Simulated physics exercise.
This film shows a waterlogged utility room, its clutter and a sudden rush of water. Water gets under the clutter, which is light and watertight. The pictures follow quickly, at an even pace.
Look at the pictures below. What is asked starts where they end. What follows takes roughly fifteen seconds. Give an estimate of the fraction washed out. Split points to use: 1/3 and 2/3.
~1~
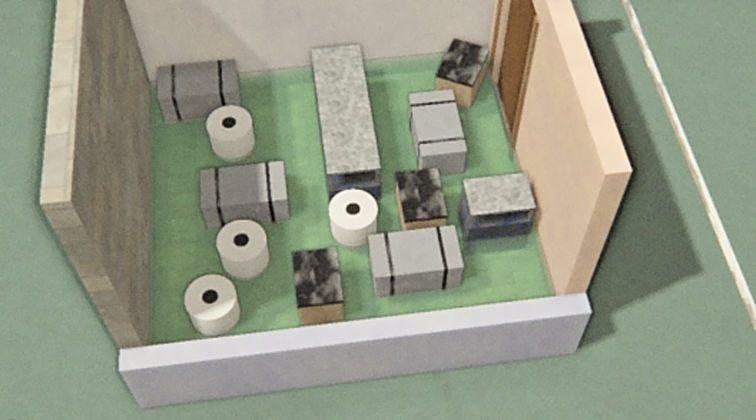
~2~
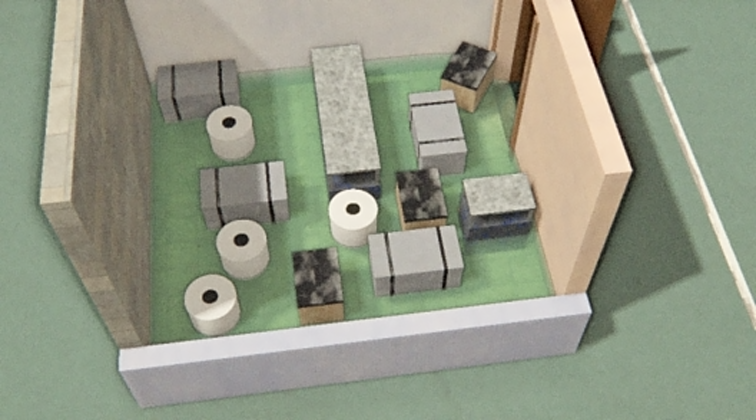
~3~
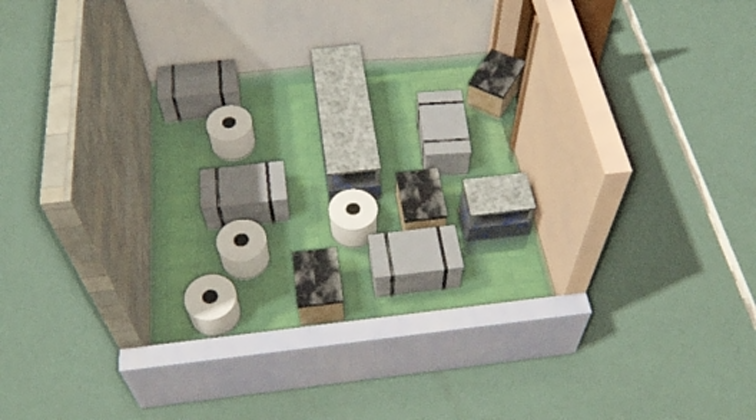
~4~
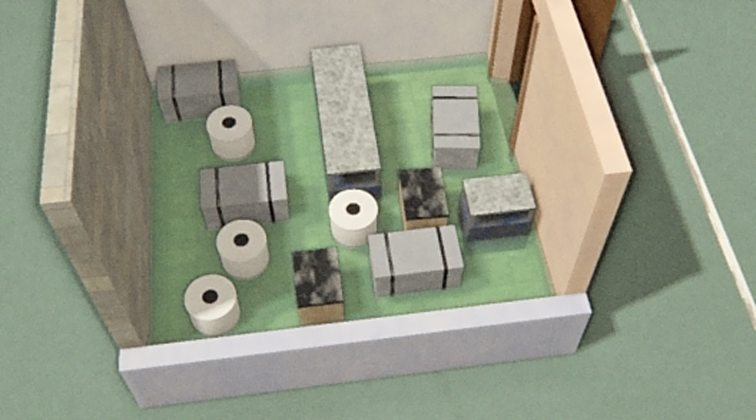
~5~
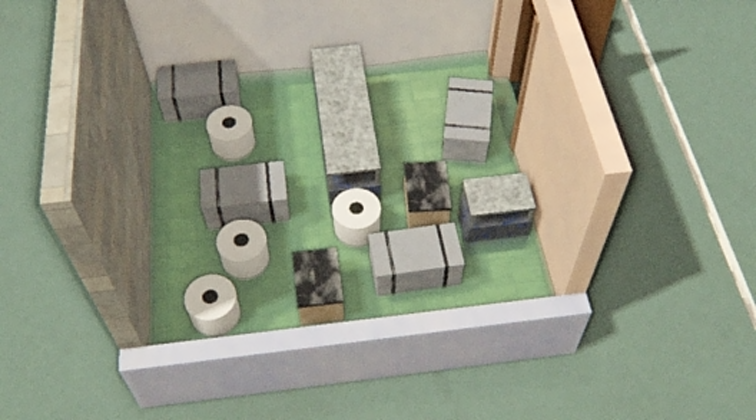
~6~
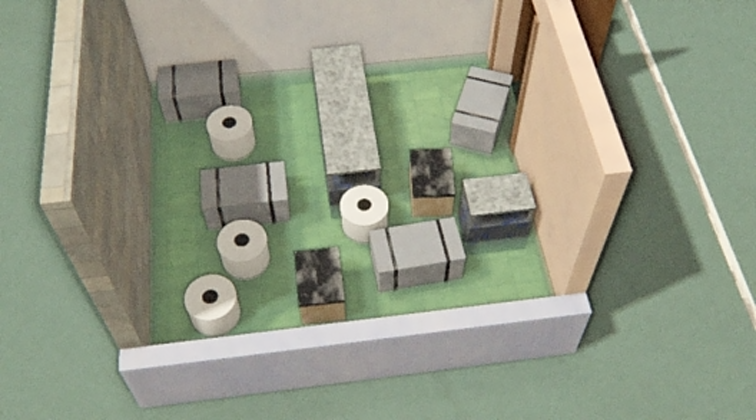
From 1/3 to 2/3.
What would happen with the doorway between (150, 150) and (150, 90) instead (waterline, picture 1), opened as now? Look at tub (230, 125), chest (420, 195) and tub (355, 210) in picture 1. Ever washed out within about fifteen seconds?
Outcome by item: Exited / retained / retained.
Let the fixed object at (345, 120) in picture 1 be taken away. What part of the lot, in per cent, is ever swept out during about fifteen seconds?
Around 50 in a hundred.
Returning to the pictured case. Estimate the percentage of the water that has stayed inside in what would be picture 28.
I make it 56 per cent.
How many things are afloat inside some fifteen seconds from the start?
The total here is 5.
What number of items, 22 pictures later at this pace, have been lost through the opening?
The number comes to 5.
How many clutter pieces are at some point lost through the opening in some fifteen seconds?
The total is 6.
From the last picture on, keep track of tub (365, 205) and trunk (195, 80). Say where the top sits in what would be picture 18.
My guess is around (403, 127) and around (226, 80).
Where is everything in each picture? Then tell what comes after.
The first picture shows a trunk at (437, 122) floats; a chest at (421, 194), afloat; 0 of 11 have shifted.
The second picture shows a trunk at (437, 122), afloat; a chest at (421, 194) floats; 1 of 11 have shifted.
The third picture shows a trunk at (444, 122), afloat, close to its start; a chest at (421, 194) floats; 2 of 11 have shifted.
The fourth picture shows a trunk at (456, 116) floats, close to its start; a chest at (424, 192) floats, close to its start; 2 of 11 have shifted.
The fifth picture shows a trunk at (469, 109), afloat, a stride from its start; a chest at (427, 185), afloat, close to its start; 3 of 11 have shifted.
The sixth picture shows a trunk at (483, 99) floats, a stride from its start; a chest at (432, 171), afloat, a stride from its start; 5 of 11 have shifted.
A moment on, 2 of 11 are out; 9 afloat.
Next, 3 of 11 are out; 8 afloat.
Later, 5 of 11 are out; 6 afloat.
In the end, 6 of 11 are out; 5 afloat.
